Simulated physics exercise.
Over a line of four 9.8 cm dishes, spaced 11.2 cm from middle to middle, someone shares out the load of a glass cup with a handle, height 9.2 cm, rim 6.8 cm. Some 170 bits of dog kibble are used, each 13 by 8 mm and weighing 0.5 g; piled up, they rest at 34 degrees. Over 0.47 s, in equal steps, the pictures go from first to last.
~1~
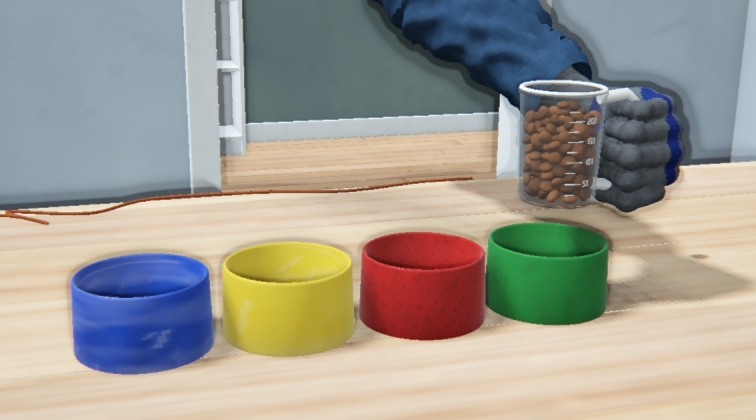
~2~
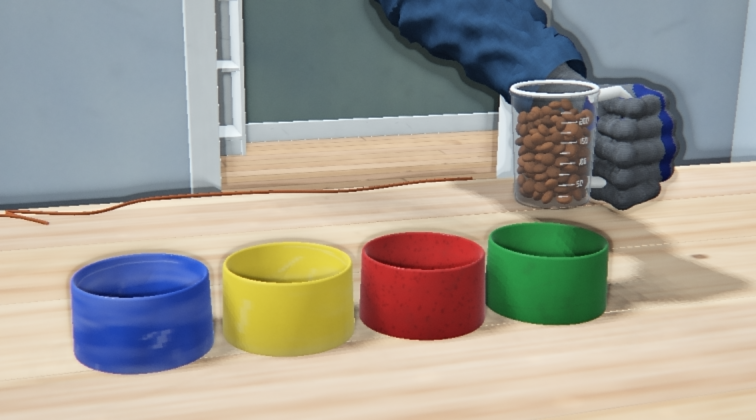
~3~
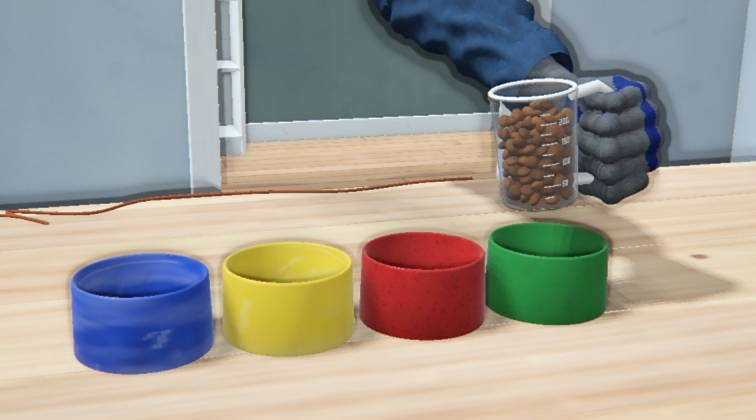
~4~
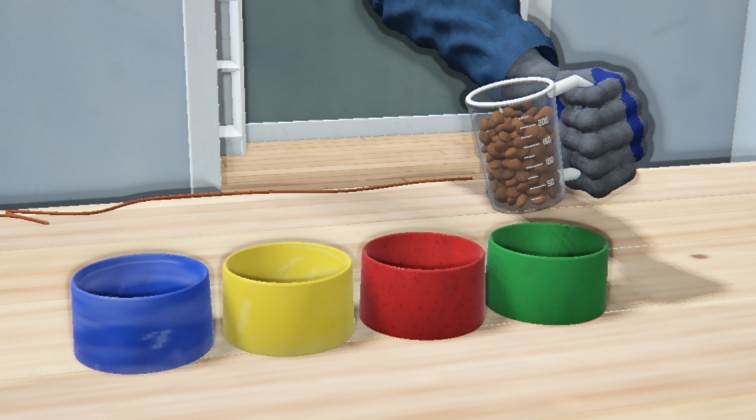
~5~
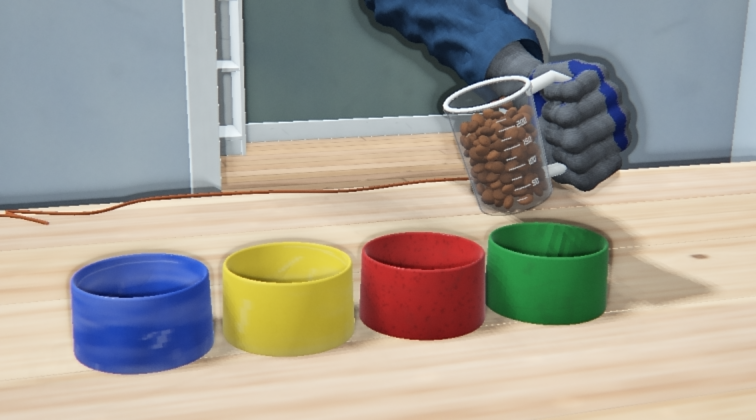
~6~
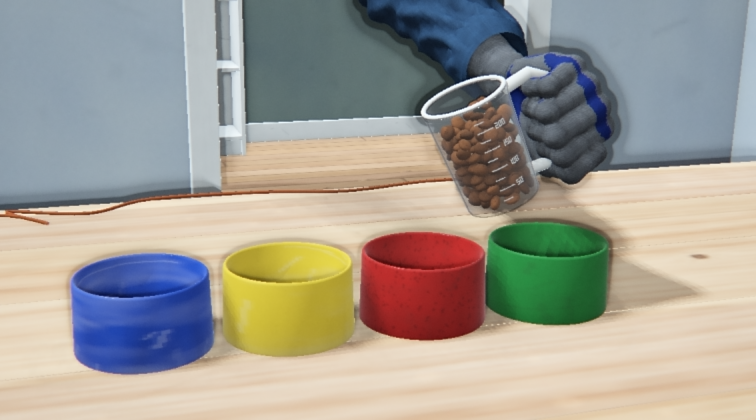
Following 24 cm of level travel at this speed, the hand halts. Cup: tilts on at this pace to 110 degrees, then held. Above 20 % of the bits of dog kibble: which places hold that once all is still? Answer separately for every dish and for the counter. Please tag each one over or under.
Red - under; blue - over; green - under; yellow - under; counter - over.
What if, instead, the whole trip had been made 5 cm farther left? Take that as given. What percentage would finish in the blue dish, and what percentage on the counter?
I'd expect blue at 90 and the counter at 0.
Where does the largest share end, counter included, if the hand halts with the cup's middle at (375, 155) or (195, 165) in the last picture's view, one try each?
On the first run most goes to yellow, and on the second to blue.
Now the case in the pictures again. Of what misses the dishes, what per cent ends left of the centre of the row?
About 100 percent.
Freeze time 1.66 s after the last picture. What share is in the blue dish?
About 15 percent up to now.
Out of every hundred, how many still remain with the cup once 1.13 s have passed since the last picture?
It comes to about 100 percent.
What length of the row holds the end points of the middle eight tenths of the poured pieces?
I'd put it near 10 cm.
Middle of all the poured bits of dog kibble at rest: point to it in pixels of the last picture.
After settling, the middle sits near (202, 327).
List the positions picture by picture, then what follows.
The first frame shows cup at (560, 144), tilt 0 degrees, lip at (526, 90), moved 0.0 cm; middle of the pieces at (556, 157); green dish at (548, 240); red dish at (423, 251); yellow dish at (288, 263); blue dish at (141, 276).
The second frame shows cup at (553, 144), tilt 2 degrees, lip at (516, 92), moved 0.6 cm; middle of the pieces at (550, 157).
The third frame shows cup at (536, 145), tilt 8 degrees, lip at (494, 97), moved 2.1 cm; middle of the pieces at (534, 159).
The fourth frame shows cup at (519, 146), tilt 13 degrees, lip at (471, 103), moved 3.7 cm; middle of the pieces at (518, 160).
The fifth frame shows cup at (501, 147), tilt 19 degrees, lip at (448, 110), moved 5.2 cm; middle of the pieces at (502, 161).
The sixth frame shows cup at (484, 148), tilt 24 degrees, lip at (426, 117), moved 6.8 cm; middle of the pieces at (485, 162); green dish at (548, 240); red dish at (423, 251); yellow dish at (288, 263); blue dish at (141, 276).
Then, 0.68 s after the last picture, tilt 64 degrees; cup holds 100 %.
Then, 1.13 s after the last picture, tilt 91 degrees; cup holds 100 %.
Then, 1.66 s after the last picture, tilt 110 degrees; cup holds 60 %, blue 15 %.
In the end, red 0 %, blue 40 %, green 0 %, yellow 5 %, counter 55 %, cup 5 %.
